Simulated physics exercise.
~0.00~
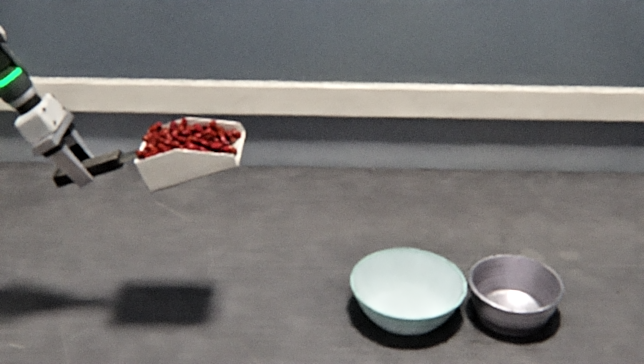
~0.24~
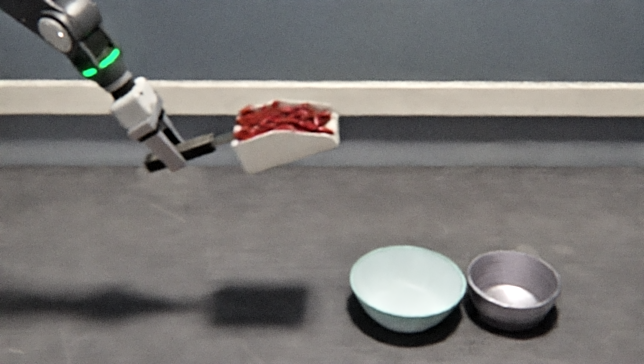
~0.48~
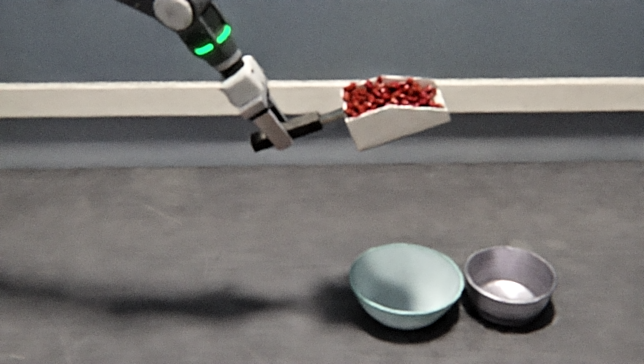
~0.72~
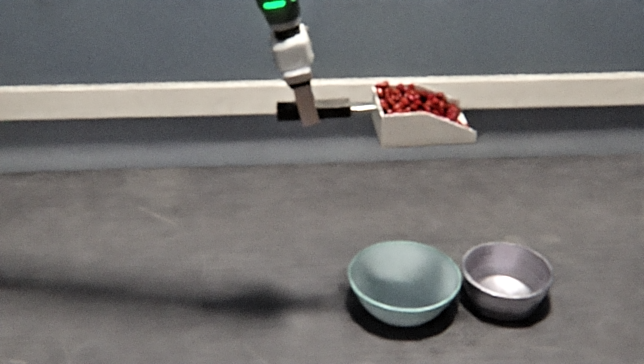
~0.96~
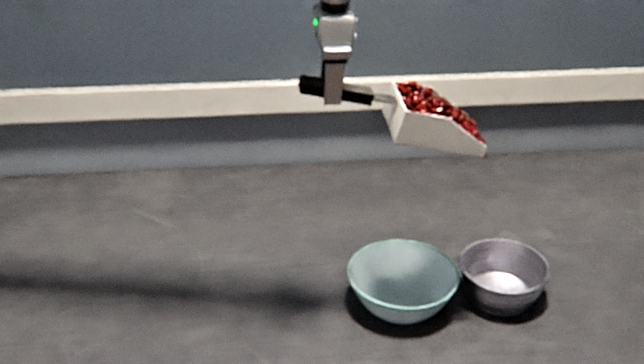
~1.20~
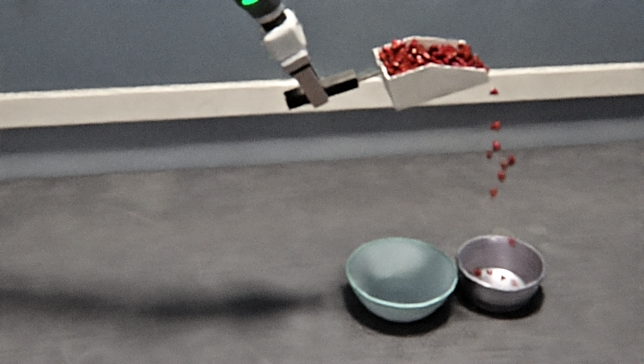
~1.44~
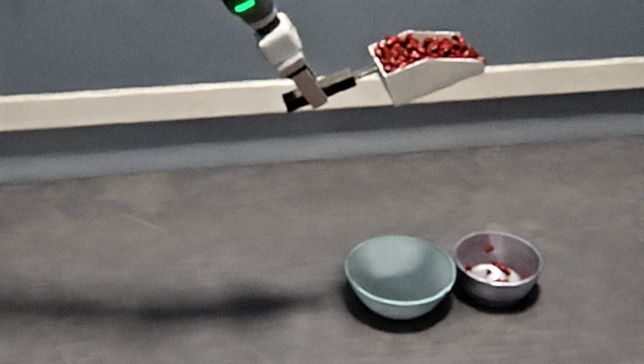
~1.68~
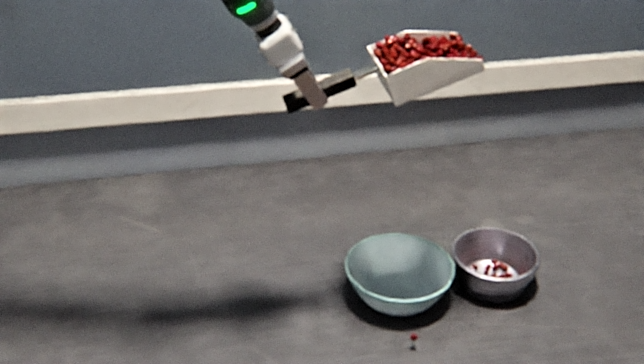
A robot arm carries a scoop of red beans right and spills a few into the gray bowl.
